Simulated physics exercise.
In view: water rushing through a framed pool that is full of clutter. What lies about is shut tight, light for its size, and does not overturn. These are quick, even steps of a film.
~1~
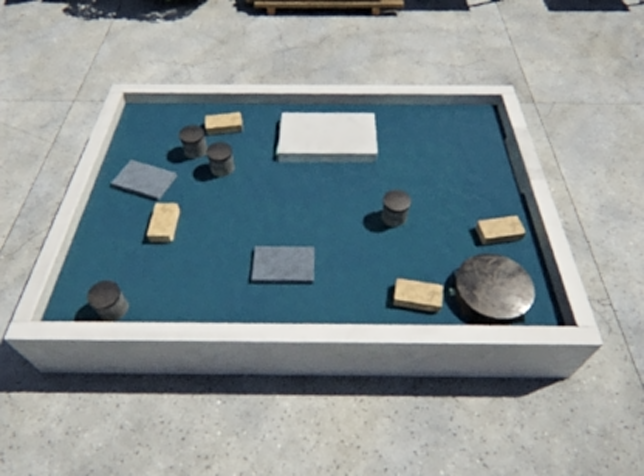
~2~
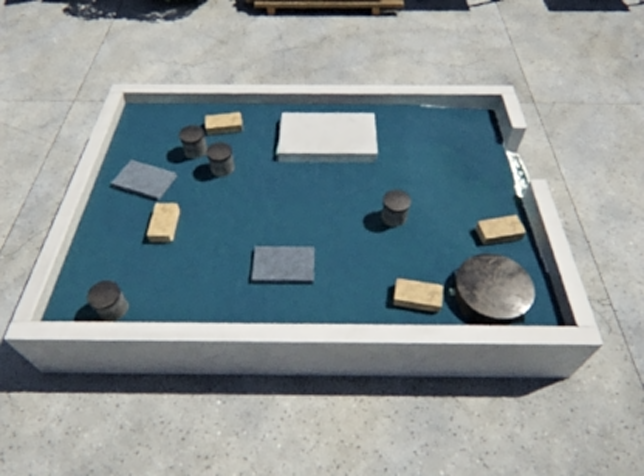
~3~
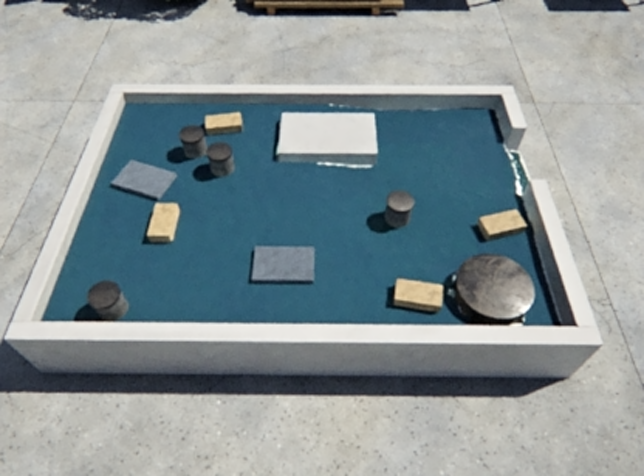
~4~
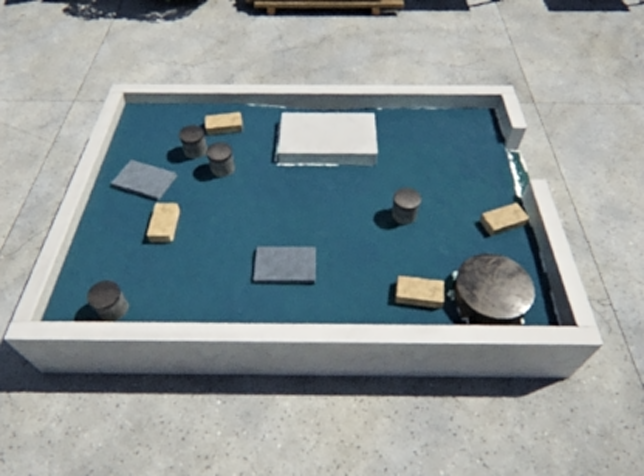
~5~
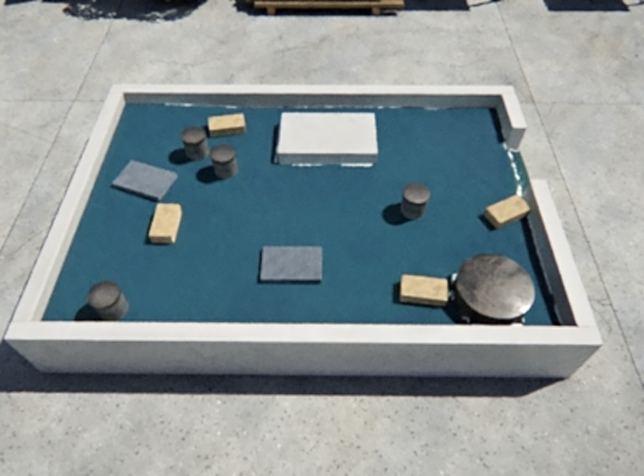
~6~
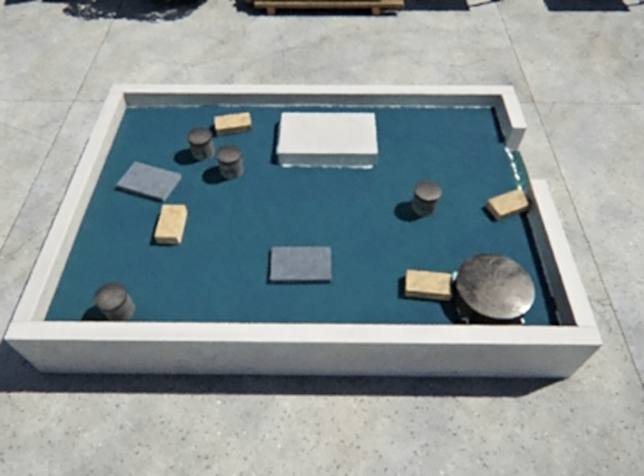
In a shallow walled pool of blue water on concrete, a gap opened in the right wall, and the floating blocks, dark round pieces and gray slabs slowly drifted a little to the right.
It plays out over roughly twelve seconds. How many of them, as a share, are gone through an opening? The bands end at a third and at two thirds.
It is under a third.
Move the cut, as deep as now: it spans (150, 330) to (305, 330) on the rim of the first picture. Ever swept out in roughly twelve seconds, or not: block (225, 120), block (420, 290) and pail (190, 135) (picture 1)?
One after the other: Inside, through, no.
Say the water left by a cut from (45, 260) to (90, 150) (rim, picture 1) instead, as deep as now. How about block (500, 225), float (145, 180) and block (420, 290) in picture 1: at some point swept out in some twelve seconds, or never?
As listed: Kept in, through, kept in.
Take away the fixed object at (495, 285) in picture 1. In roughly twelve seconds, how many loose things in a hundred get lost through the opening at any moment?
I make it 20 per cent.
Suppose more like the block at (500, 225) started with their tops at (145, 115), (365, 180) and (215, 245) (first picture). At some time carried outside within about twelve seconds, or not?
As listed: Stays, gone, kept in.
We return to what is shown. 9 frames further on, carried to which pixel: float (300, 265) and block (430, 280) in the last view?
At about (335, 259) and (439, 250).
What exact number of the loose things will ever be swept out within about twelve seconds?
It comes to 3.
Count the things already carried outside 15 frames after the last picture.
It comes to 2.
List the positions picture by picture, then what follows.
In the first picture, a block at (502, 227), afloat; a pail at (397, 200), afloat; 0 of 10 have shifted.
In the second picture, a block at (502, 227), afloat; a pail at (397, 200) floats; 0 of 10 have shifted.
In the third picture, a block at (503, 222) floats, close to its start; a pail at (400, 201), afloat, close to its start; 1 of 10 have shifted.
In the fourth picture, a block at (506, 216), afloat, close to its start; a pail at (407, 198) floats, close to its start; 2 of 10 have shifted.
In the fifth picture, a block at (509, 208) floats, close to its start; a pail at (416, 193) floats, close to its start; 4 of 10 have shifted.
In the sixth picture, a block at (511, 202) floats, a stride from its start; a pail at (428, 190), afloat, close to its start; 7 of 10 have shifted.
A moment on, 0 of 10 are out; 10 afloat.
Next, 1 of 10 are out; 9 afloat.
Later, 2 of 10 are out; 8 afloat.
In the end, 3 of 10 are out; 7 afloat.
